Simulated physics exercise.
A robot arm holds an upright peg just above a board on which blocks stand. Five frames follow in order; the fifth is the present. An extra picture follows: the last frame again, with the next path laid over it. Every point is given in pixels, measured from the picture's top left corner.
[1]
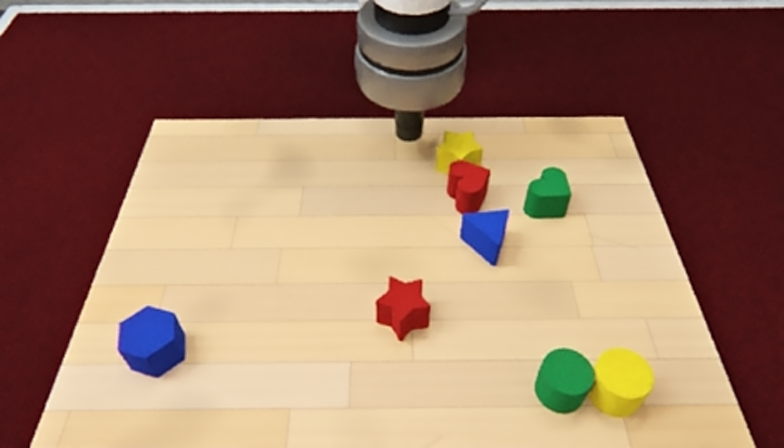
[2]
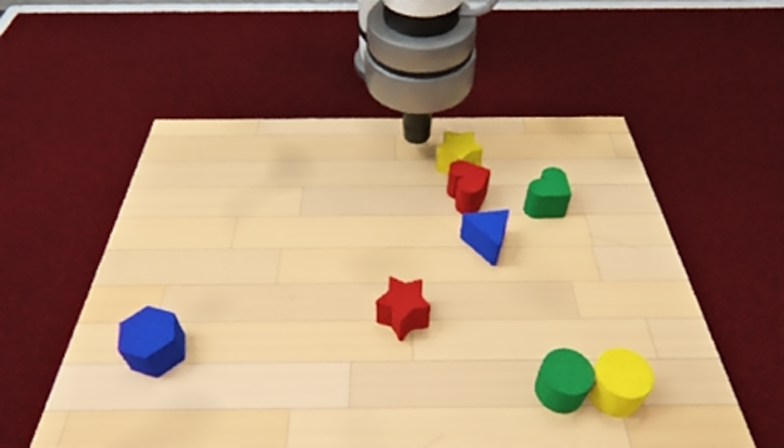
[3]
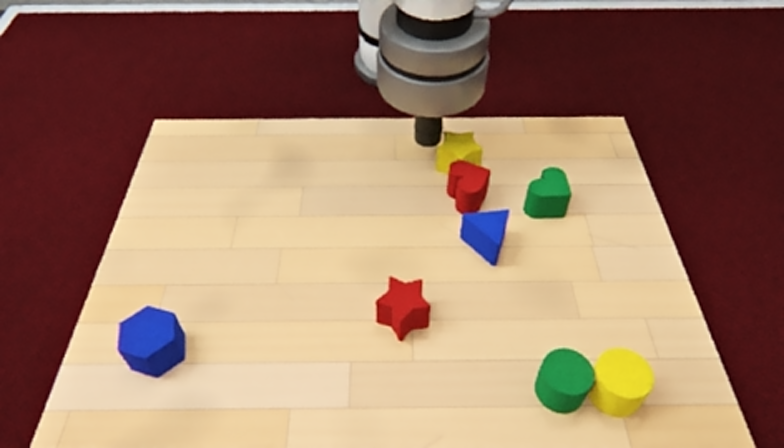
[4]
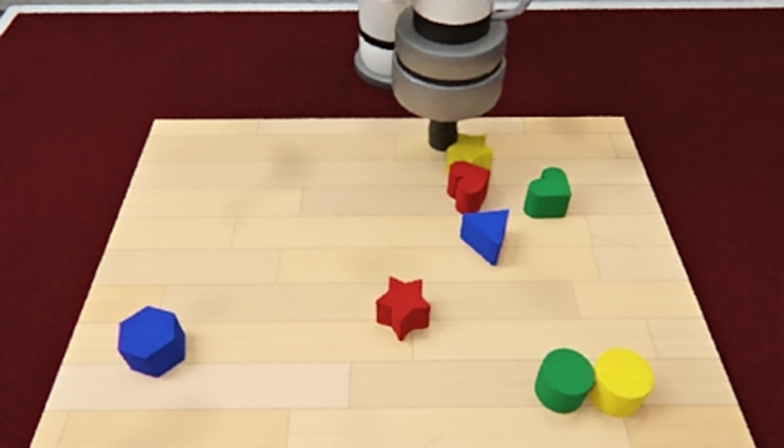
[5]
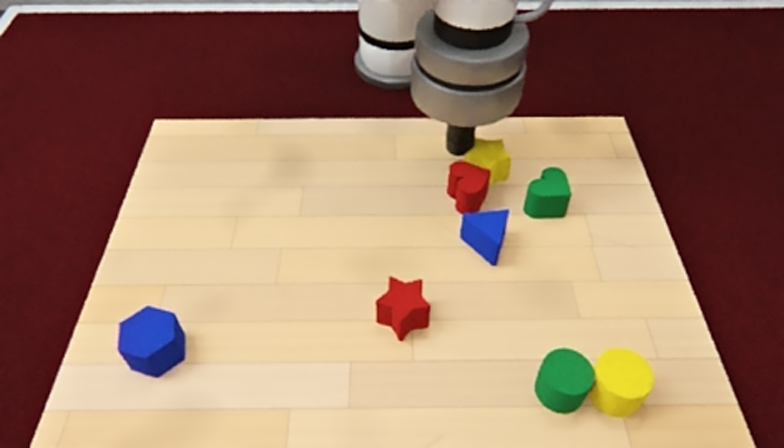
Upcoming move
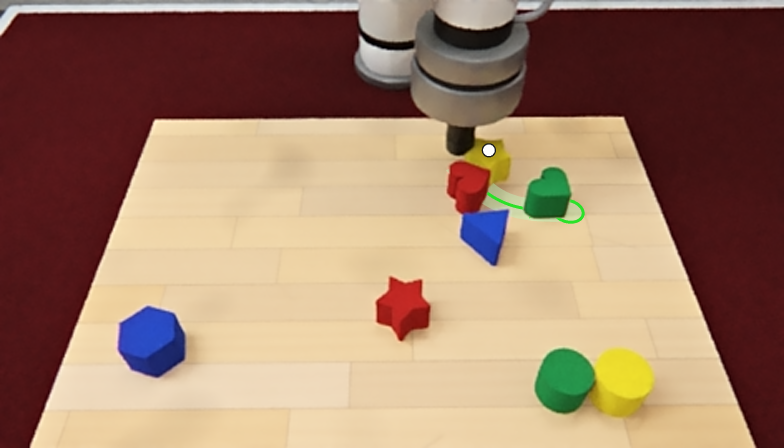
We see a robot arm holding an upright peg over a wooden board scattered with coloured blocks; the peg moves right along the far side and pushes the yellow star-shaped block a short way right, past the red heart.
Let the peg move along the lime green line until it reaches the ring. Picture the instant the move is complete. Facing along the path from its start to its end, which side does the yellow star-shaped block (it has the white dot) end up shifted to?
Facing from start to end, it shifts left.
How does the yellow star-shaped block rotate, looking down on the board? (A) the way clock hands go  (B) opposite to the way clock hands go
B - opposite to the way clock hands go.
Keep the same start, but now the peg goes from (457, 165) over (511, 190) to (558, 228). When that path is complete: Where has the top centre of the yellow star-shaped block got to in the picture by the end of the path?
Around (598, 201).
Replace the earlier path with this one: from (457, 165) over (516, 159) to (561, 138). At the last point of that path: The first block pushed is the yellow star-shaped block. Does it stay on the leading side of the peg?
The yellow star-shaped block won't stay at the front of the peg.
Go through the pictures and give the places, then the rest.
The first frame shows lower end of the peg (409, 134), tops of blocks, red heart block (470, 175), yellow star-shaped block (460, 143), blue triangular piece (490, 222), green heart block (552, 183).
The second frame shows peg (417, 136), blocks as before.
The third frame shows peg (428, 139), blocks as before.
The fourth frame shows peg (442, 143), yellow star-shaped block (471, 145).
The fifth frame shows peg (459, 148), red heart block (470, 175), yellow star-shaped block (489, 150), blue triangular piece (490, 222), green heart block (552, 183).
The drawn path runs from (457, 165) via (484, 190) and (523, 208), ending at (568, 211); the dot is on the yellow star-shaped block.
The first path, step by step. One third of the way, peg (487, 174); red heart block (470, 186); yellow star-shaped block (518, 163), turned 35° anticlockwise.
Two thirds of the way, peg (528, 191); red heart block (471, 187), turned 15° clockwise; yellow star-shaped block (543, 166), turned 80° anticlockwise; green heart block (576, 182), turned 15° clockwise.
At the end, peg (573, 194); red heart block (471, 187), turned 15° clockwise; yellow star-shaped block (555, 164), turned 120° anticlockwise; blue triangular piece not moved; green heart block (612, 181), turned 30° clockwise.
